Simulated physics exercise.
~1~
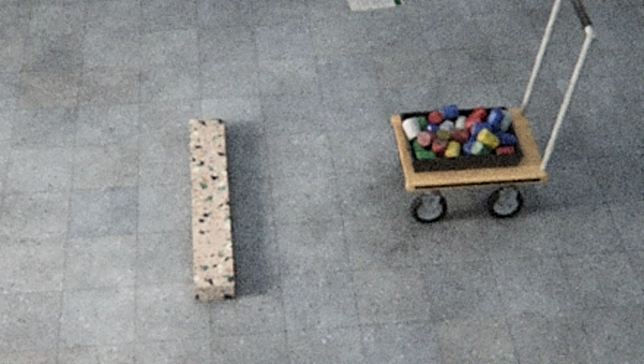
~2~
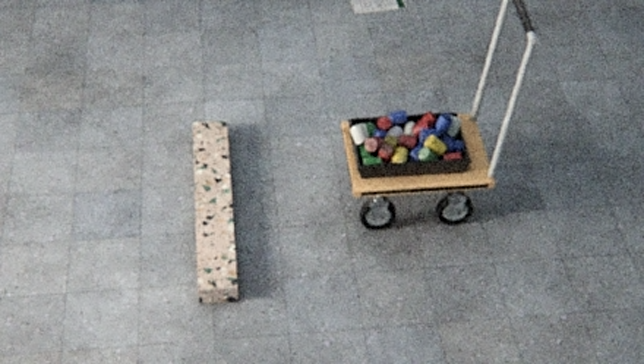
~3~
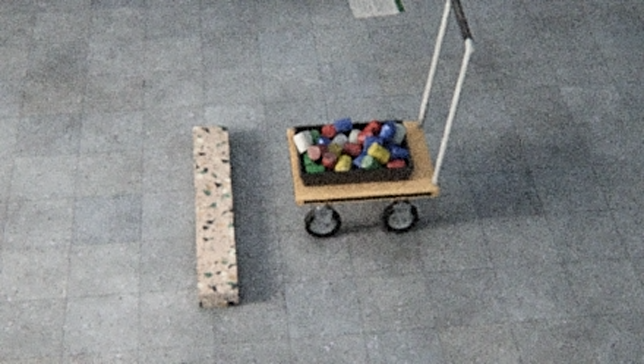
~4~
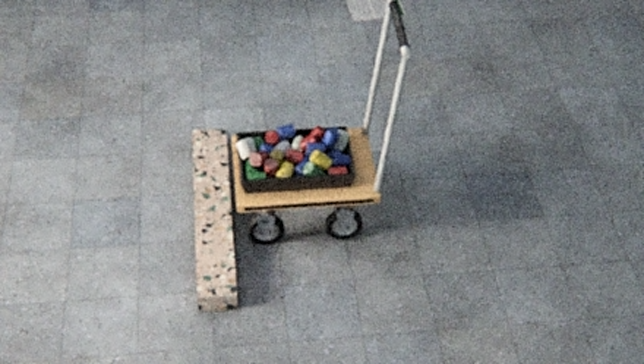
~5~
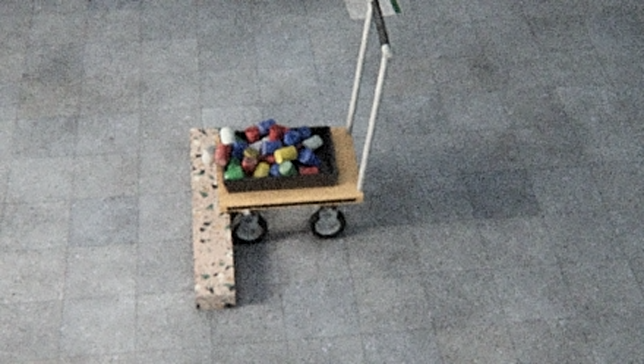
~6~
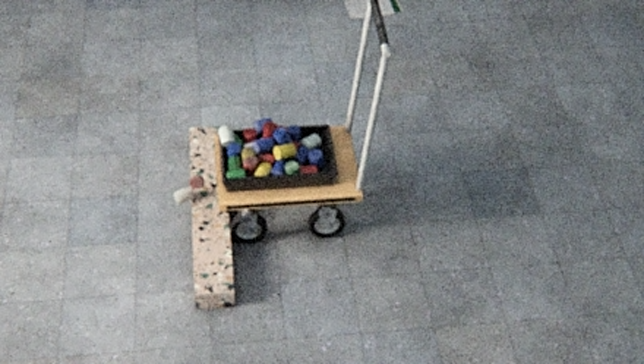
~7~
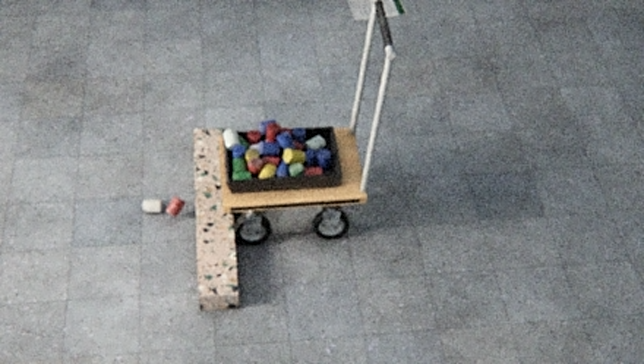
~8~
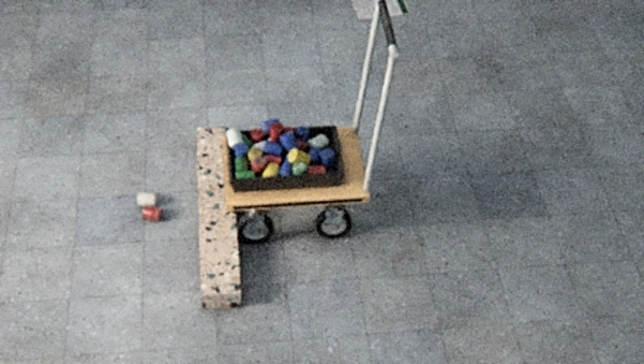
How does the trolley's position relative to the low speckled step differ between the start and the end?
At the start the trolley stands well to the right of the step, with a wide stretch of floor between them. At the end it is farther left, resting right up against the step's right side.
